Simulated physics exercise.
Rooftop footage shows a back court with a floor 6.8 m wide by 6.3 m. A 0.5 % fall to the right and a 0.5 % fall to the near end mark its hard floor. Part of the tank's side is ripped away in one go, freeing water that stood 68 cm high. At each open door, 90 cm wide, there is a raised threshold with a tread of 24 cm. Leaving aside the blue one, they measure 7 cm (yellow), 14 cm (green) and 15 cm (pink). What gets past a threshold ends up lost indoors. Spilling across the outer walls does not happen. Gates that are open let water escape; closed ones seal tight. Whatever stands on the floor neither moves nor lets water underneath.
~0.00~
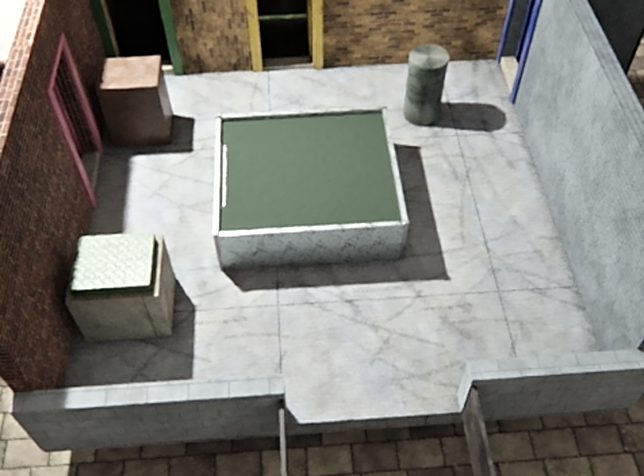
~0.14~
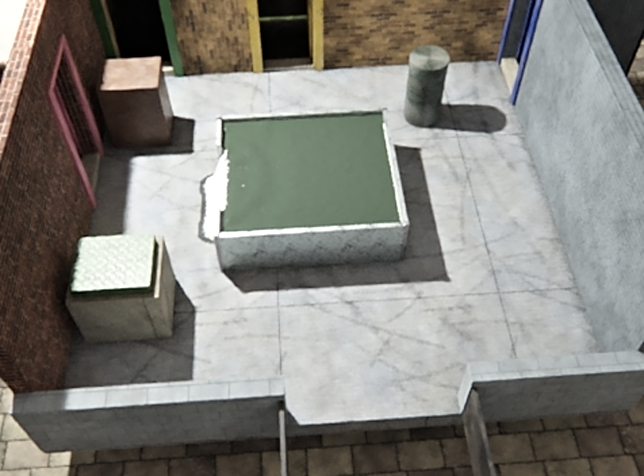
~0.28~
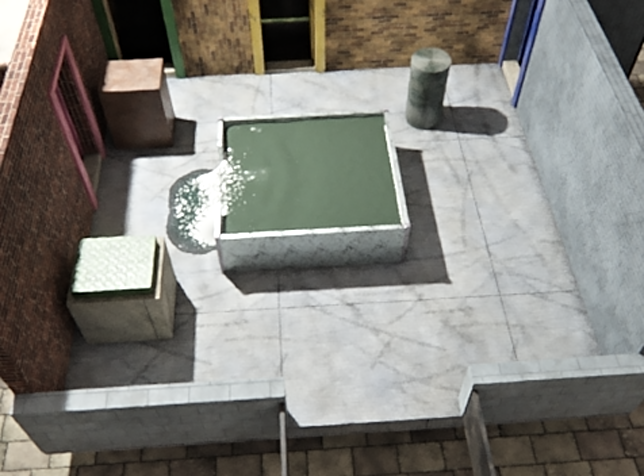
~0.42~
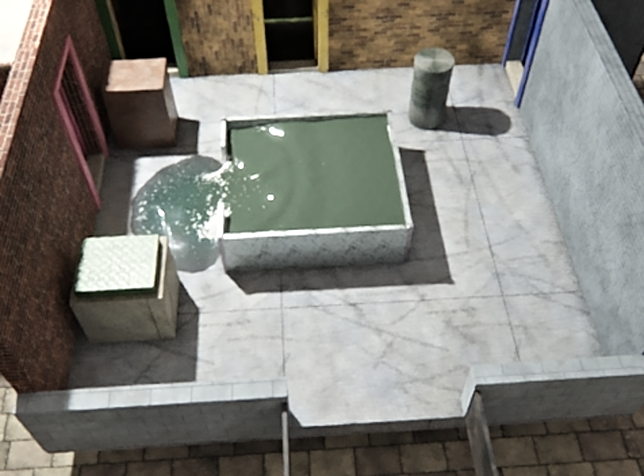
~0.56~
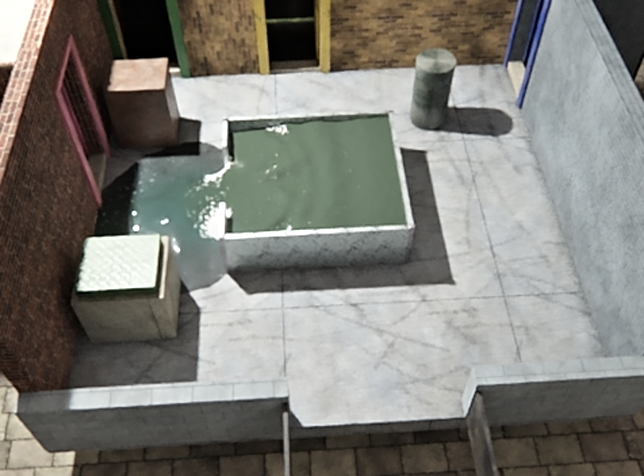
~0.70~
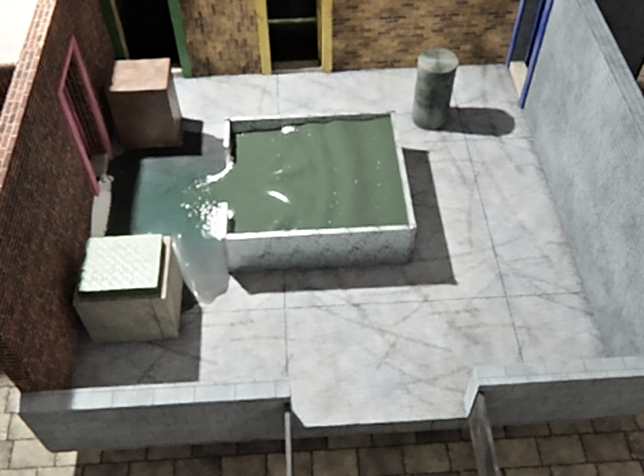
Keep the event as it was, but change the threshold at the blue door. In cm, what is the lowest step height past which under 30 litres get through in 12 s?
Close to 9 cm is just enough.
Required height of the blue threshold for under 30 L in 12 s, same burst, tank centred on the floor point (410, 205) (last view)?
At least some 10.0 centimetres tall.
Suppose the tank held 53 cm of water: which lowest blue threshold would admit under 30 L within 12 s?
Step height: Approx. 7.0 cm.
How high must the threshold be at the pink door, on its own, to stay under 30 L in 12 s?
The pink door needs around 32 cm.
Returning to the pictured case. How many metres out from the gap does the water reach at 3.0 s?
Roughly 3.8 metres.
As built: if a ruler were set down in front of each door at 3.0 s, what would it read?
Door by door, in centimetres - yellow 0, green 16, blue 0, pink 33.
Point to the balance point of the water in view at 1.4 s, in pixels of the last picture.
I'd put it close to (273, 207).
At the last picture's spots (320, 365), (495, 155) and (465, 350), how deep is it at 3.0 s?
Roughly 0, then 0, then 0 cm.
After 1.4 s water covers 15 % of the floor, deepest (44 cm) near (104, 273); it has not reached the blue door.
After 3.0 s water covers 35 % of the floor, deepest (34 cm) near (110, 162); it has not reached the blue door.
After 12.0 s water covers 95 % of the floor, deepest (14 cm) near (494, 396); 10 cm at the blue door, 0 litres in over its 14 cm threshold.
At the blue door as built, the water arrived by 5.9 s and peaked near 13 cm at 8.4 s.
With a threshold of 7.5 cm, 58 litres would have come in within the 12 s; with 10.5 cm, 15 litres. So under 30 litres takes about 9 cm.
